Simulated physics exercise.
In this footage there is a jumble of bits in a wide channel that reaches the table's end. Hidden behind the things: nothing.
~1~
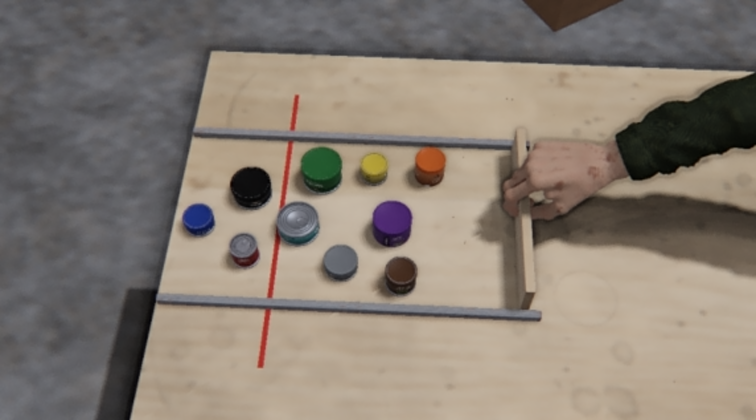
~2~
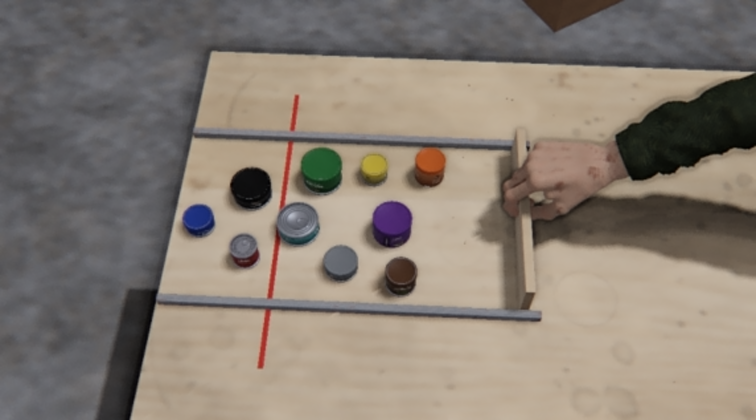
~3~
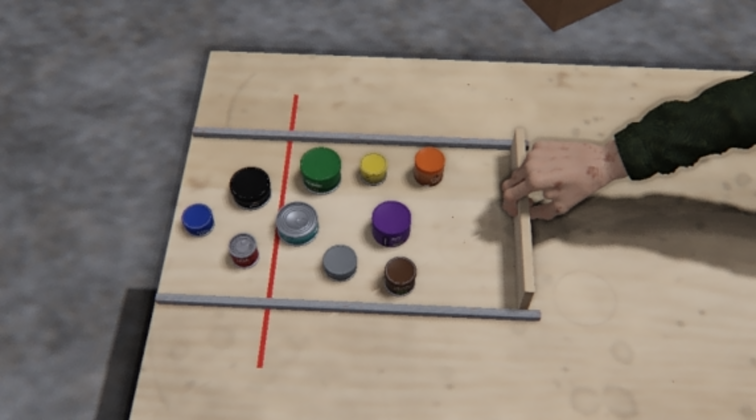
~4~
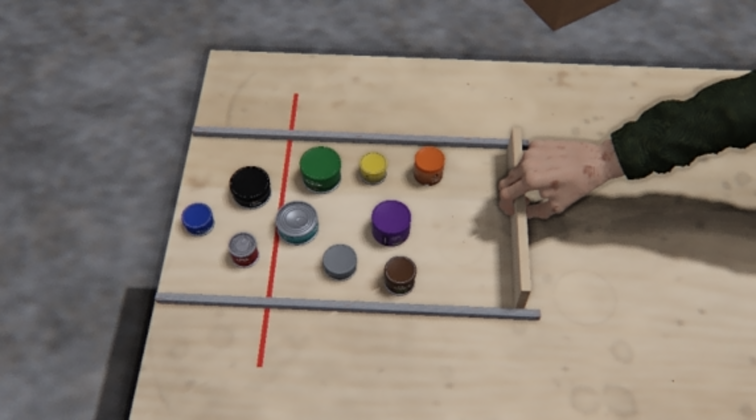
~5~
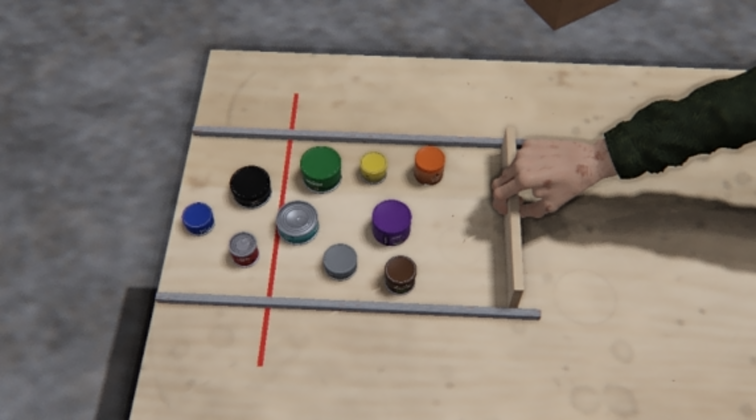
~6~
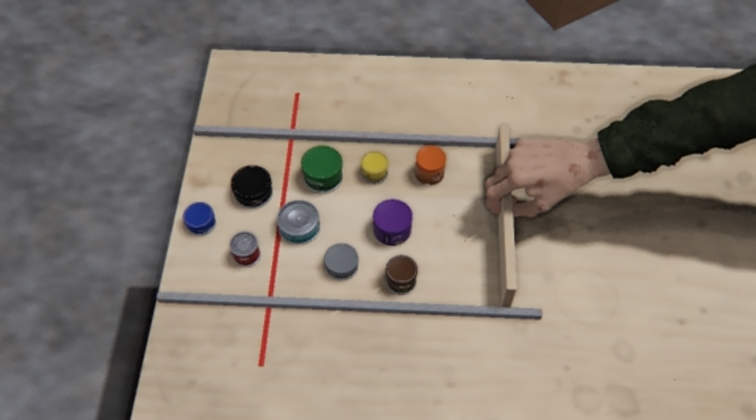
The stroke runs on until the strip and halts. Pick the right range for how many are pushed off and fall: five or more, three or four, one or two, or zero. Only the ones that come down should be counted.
The right range is zero.
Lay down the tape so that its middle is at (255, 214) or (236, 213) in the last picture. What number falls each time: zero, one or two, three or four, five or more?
Result, try 1: 1 or 2; try 2: One or two.
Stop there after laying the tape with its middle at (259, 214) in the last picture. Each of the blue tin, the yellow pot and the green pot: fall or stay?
Blue tin goes off, yellow pot stays put, green pot stays put.
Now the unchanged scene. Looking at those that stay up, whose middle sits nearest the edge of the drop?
Looks like the blue tin to me.
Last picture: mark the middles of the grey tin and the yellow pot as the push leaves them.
Looks like one lands around (259, 250), and the other around (248, 143).
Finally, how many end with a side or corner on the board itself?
Looks like 5 of them, all told.
Soon after, none off yet; blue tin at rest near (200, 219); black tin at rest near (252, 187); red tin at rest near (245, 249).
In the end, the number that fall off is zero.
